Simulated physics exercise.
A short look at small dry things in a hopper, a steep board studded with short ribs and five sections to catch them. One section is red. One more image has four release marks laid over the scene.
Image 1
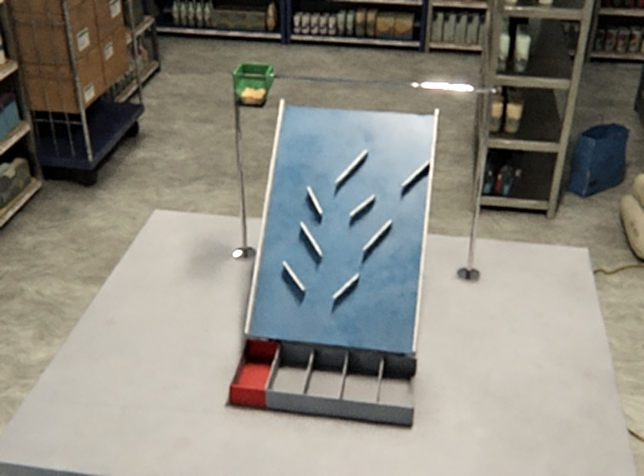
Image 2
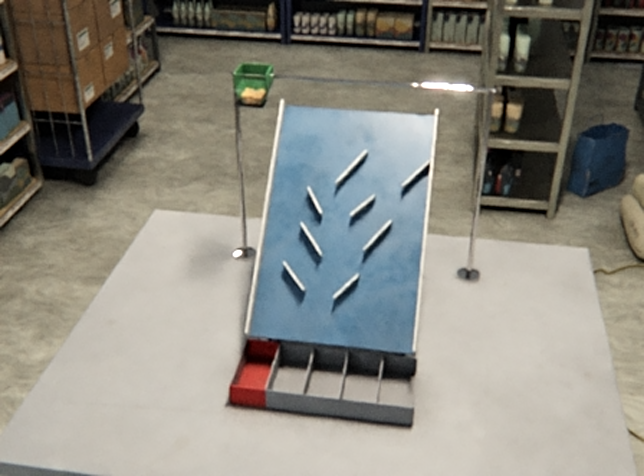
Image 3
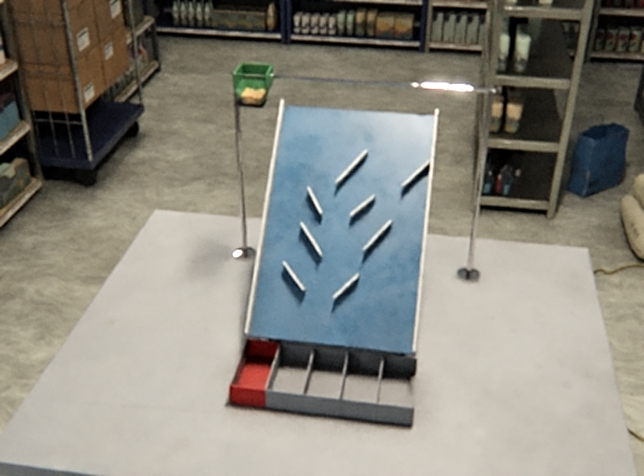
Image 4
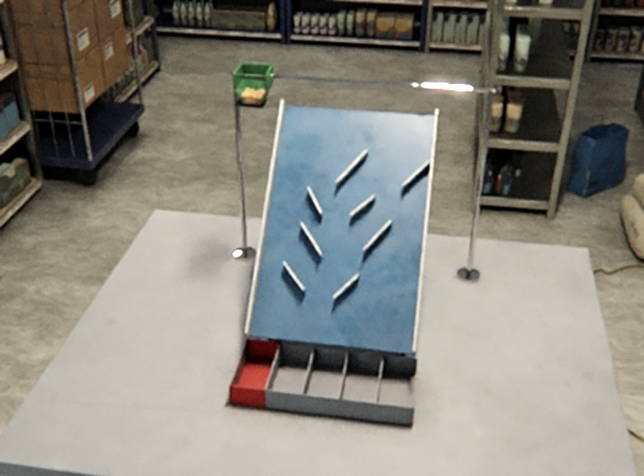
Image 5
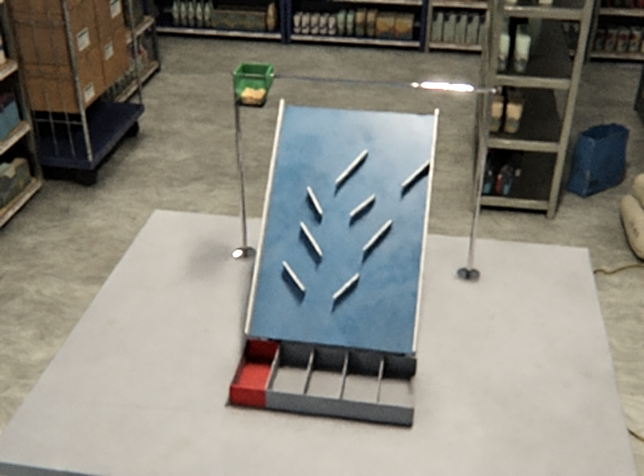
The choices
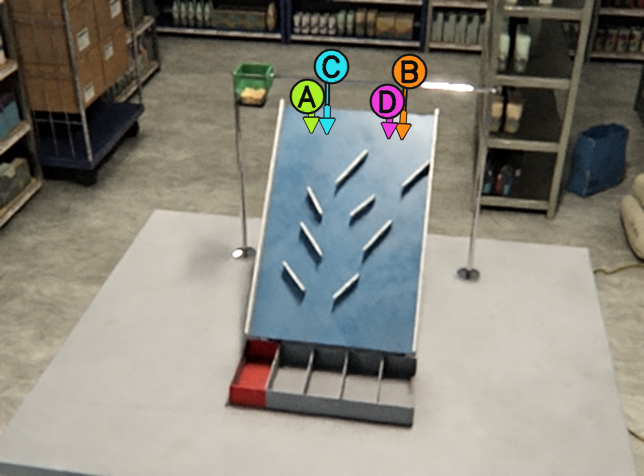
Green hopper of small dried chickpeas sitting motionless above a steep blue ribbed board, with a red section leftmost among five below.
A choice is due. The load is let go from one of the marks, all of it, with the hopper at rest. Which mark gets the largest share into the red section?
Mark A does it best.
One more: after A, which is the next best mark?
That is mark C.
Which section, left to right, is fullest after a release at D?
The second from the left.
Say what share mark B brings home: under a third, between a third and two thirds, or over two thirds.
Mark B gives under a third.
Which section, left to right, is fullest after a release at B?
It is the second one.
On the marked copy, mark A meets the board at (311, 127); mark B meets the board at (402, 133); mark C meets the board at (327, 128); mark D meets the board at (388, 132).
Choosing A, roughly half in the red section, roughly a third in other sections, about a tenth outside the box.
Choosing B, just a few in the red section, almost all in other sections.
Choosing C, roughly a quarter in the red section, the larger part in other sections.
Choosing D, just a few in the red section, almost all in other sections.
